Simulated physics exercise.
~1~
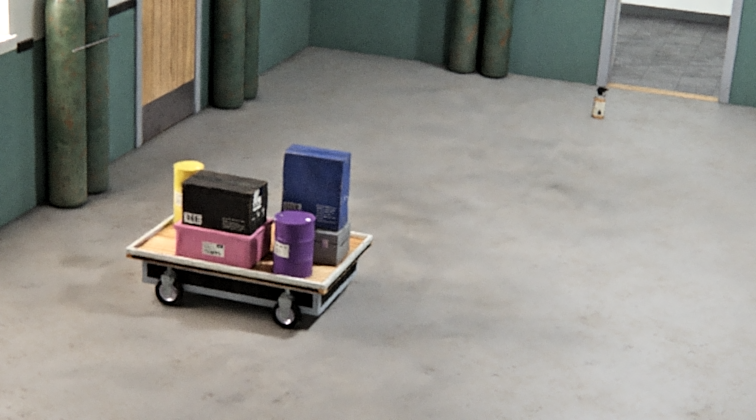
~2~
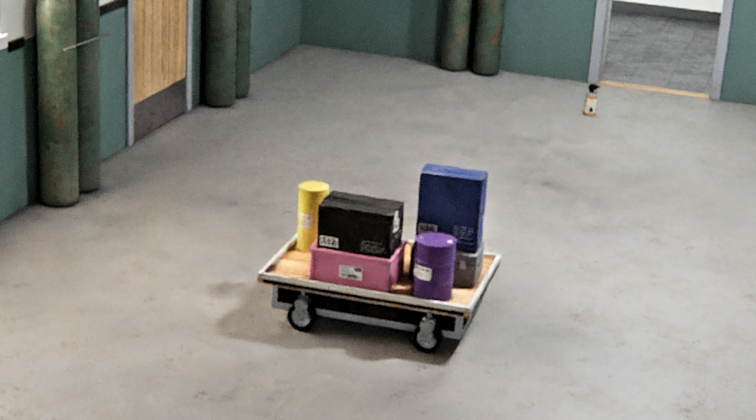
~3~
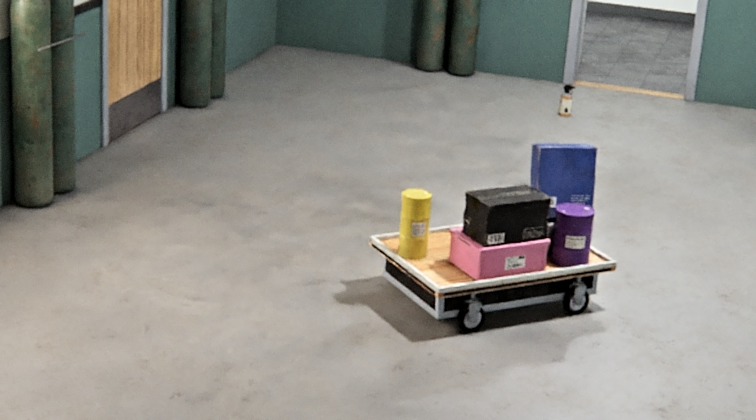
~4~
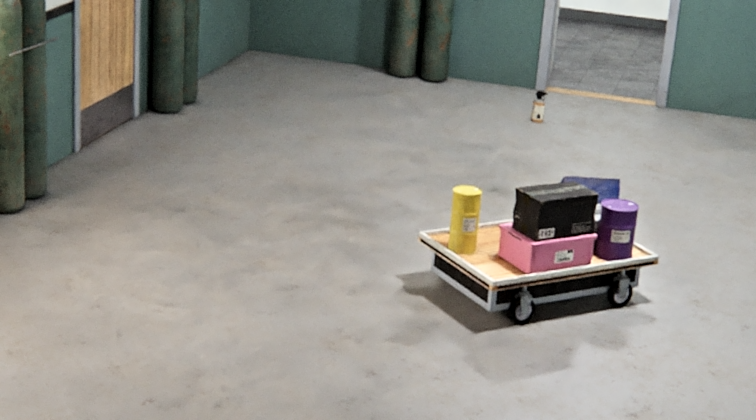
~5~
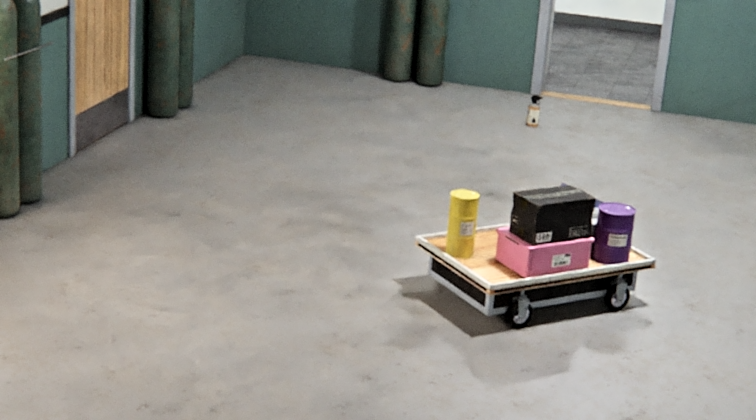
Blue box toppling off the far side of a loaded cart as it curves right across a workshop floor and stops.
